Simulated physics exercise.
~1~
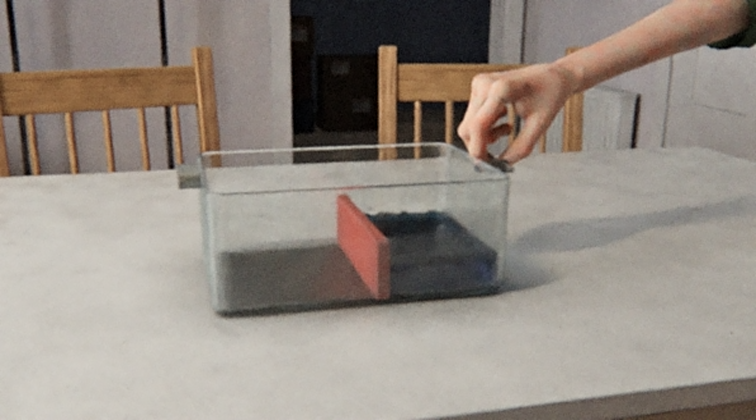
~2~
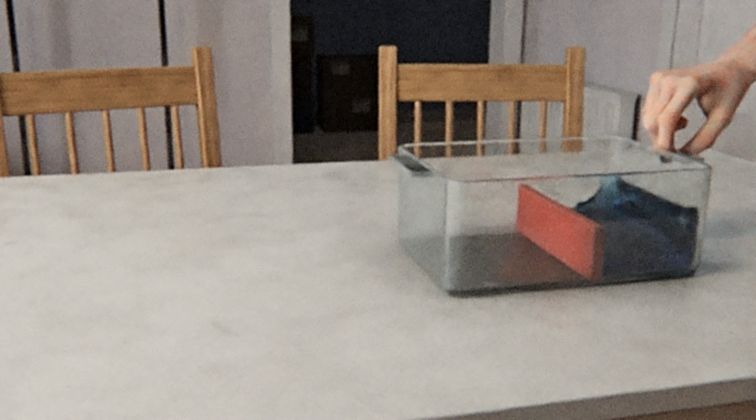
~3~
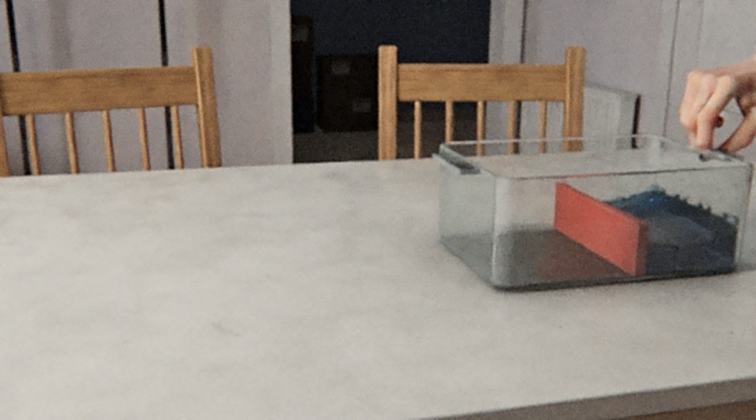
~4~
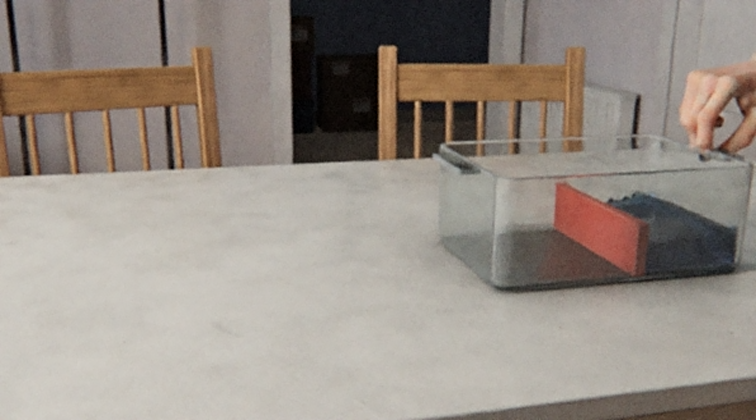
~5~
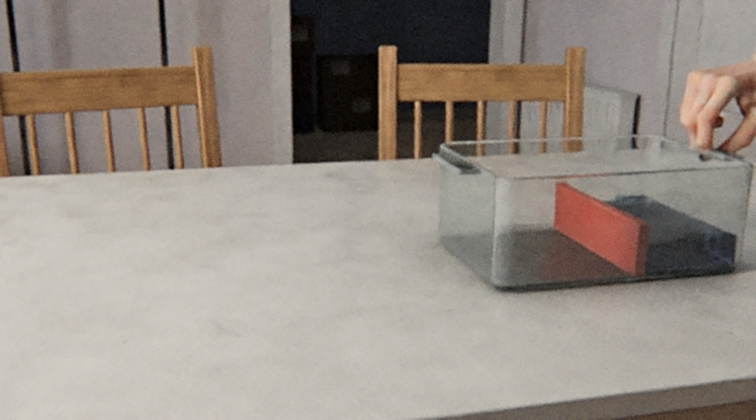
A clear tub with a red divider and dark water in its right part slid right across a table, pulled by a hand, and the water surged up and sloshed before settling nearly flat, with the left part looking almost empty.
